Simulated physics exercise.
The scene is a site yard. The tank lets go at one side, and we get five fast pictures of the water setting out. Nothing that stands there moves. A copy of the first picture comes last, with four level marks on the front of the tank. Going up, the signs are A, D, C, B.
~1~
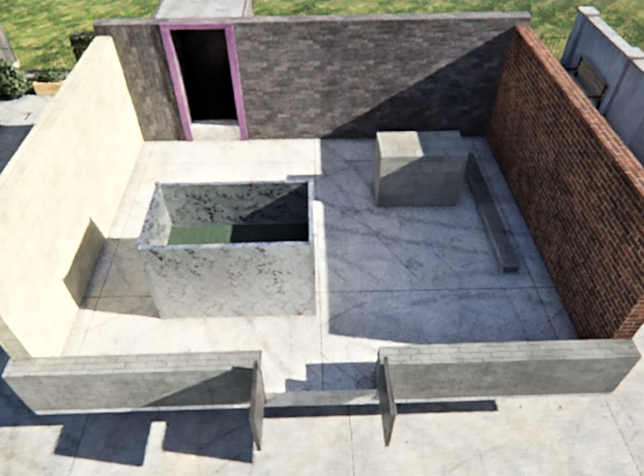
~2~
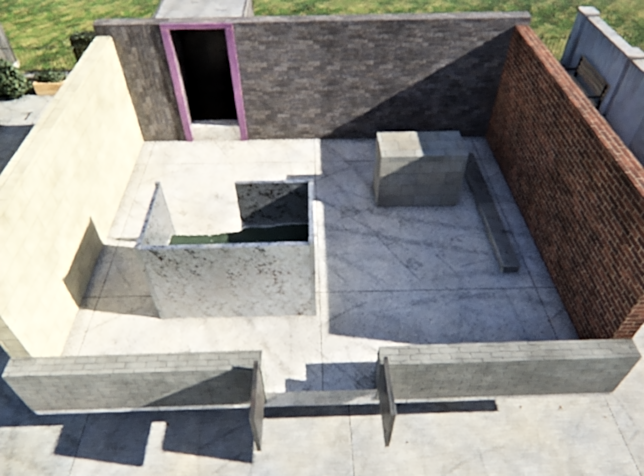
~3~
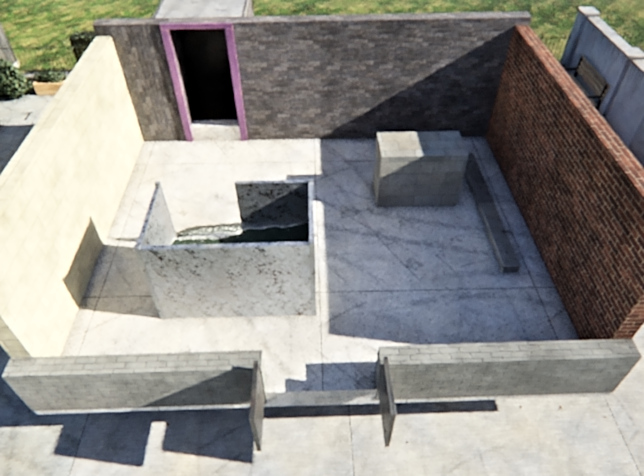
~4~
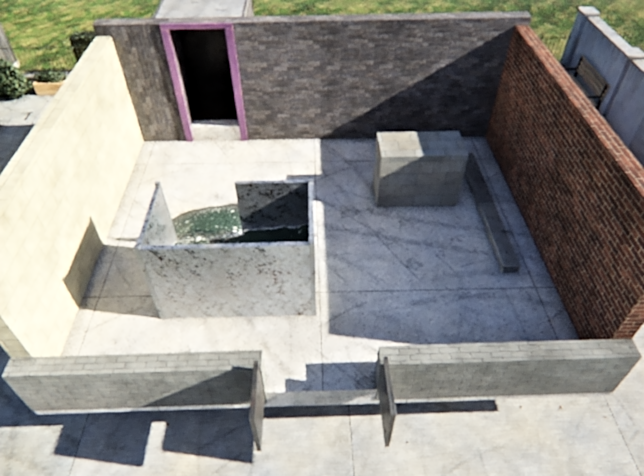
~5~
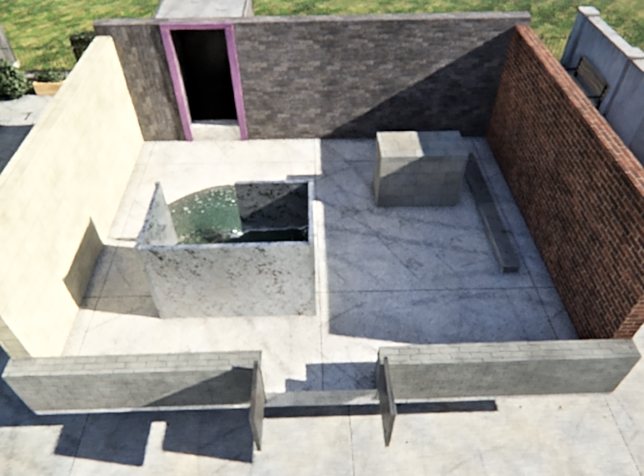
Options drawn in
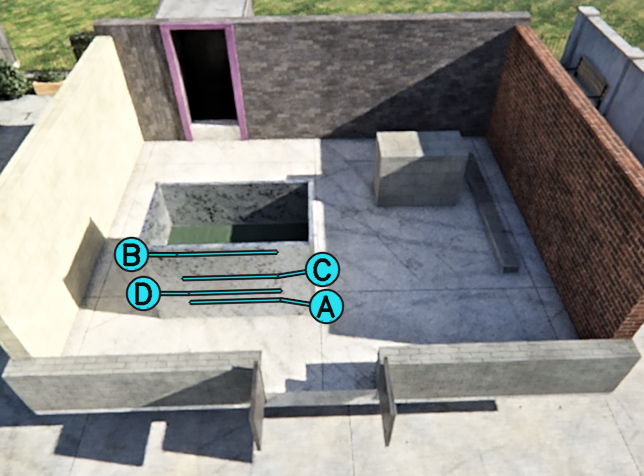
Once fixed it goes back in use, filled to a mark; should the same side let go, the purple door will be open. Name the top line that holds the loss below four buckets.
Level C just does it.
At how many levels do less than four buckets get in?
Three.
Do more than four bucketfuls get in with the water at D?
No.
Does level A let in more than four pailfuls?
No.
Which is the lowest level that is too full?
That is level B.
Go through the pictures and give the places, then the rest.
Water in the tank at rest, its middle at (237, 252); foot of the purple doorway at (218, 141); open gate at (320, 345).
Water covers 1 % of the ground, its front hidden from here.
Water covers 2 % of the ground, its front hidden from here.
Water covers 5 % of the ground, its front hidden from here.
Water covers 9 % of the ground, its front hidden from here.
On the marked copy, A at (236, 301); B at (226, 253); C at (231, 277); D at (234, 292); from the bottom up A, D, C, B.
If A is chosen, nothing gets over.
If B is chosen, about 15 bucketfuls get in.
If C is chosen, a bucket or two gets in.
If D is chosen, nothing gets over.
